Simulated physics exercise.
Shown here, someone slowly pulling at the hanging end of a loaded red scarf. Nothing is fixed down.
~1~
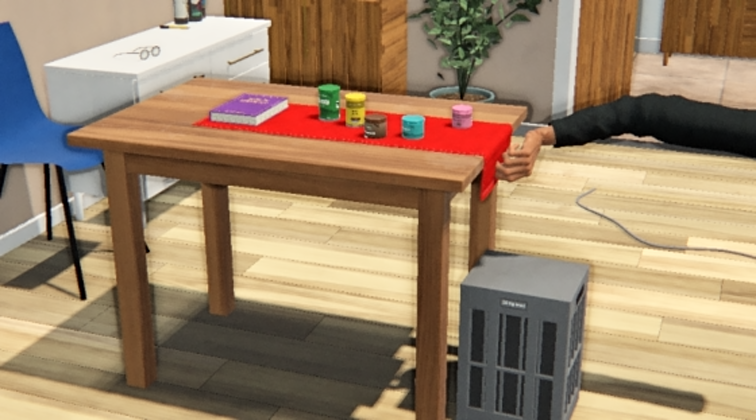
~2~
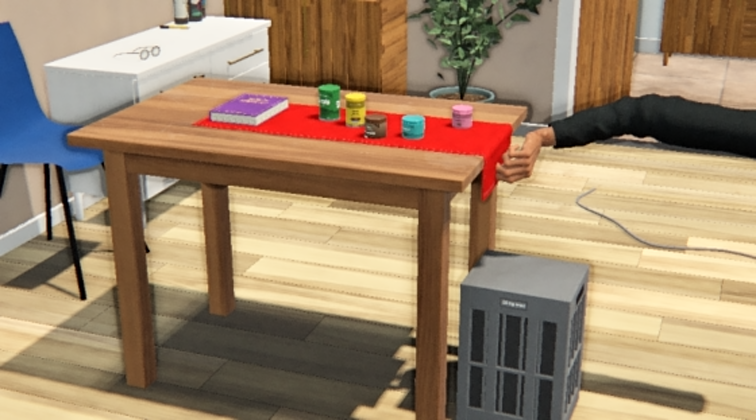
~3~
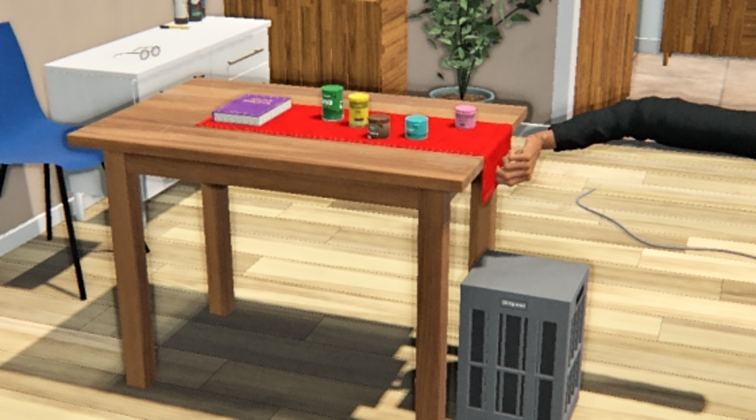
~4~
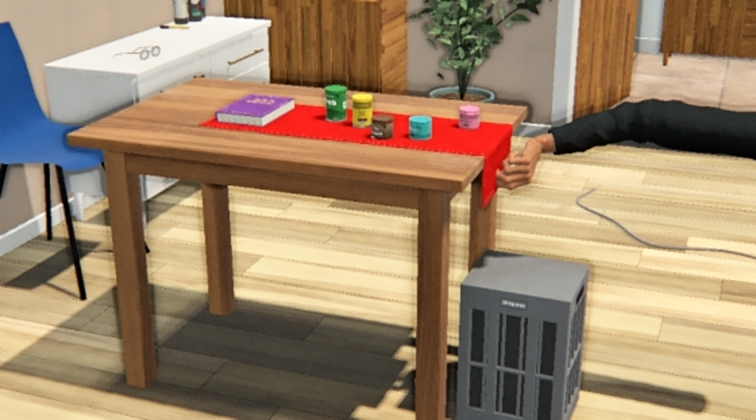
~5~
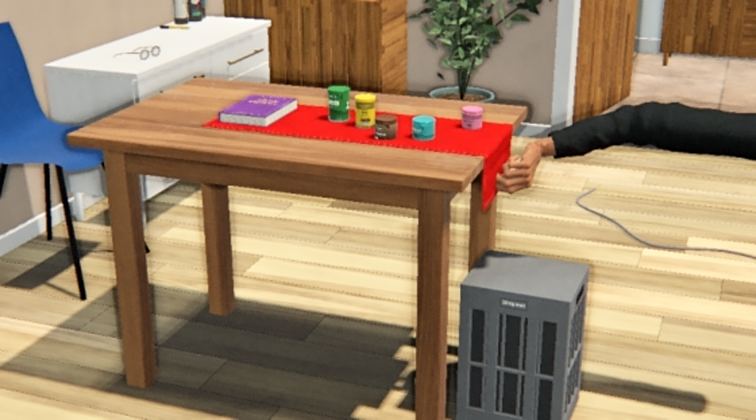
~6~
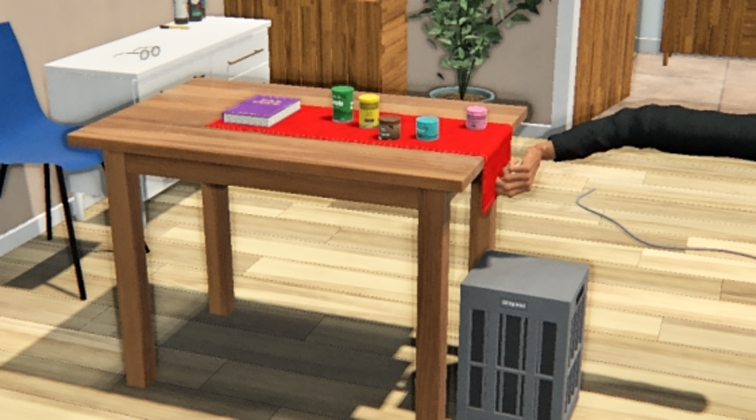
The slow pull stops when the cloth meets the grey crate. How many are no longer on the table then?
The table loses two.
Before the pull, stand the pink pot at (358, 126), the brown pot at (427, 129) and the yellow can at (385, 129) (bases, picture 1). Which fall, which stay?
The pink pot stays on; the brown pot tumbles off; the yellow can stays on.
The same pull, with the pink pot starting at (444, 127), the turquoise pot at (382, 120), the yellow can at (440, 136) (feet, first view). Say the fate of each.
The pink pot goes over; the turquoise pot survives; the yellow can goes over.
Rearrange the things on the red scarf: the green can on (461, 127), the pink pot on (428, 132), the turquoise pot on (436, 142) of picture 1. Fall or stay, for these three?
The green can comes down, the pink pot drops off, the turquoise pot comes down.
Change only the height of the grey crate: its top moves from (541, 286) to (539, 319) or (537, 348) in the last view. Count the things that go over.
It would be 3 and 4.
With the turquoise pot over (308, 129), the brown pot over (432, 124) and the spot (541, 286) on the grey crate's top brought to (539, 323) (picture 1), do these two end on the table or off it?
The turquoise pot holds on; the brown pot tumbles off.
Soon after, hem near (496, 237); pink pot gone.
After that, hem on the crate; pink pot and turquoise pot gone.
In the end, hem on the crate; pink pot and turquoise pot gone. The count of fallen things is two.
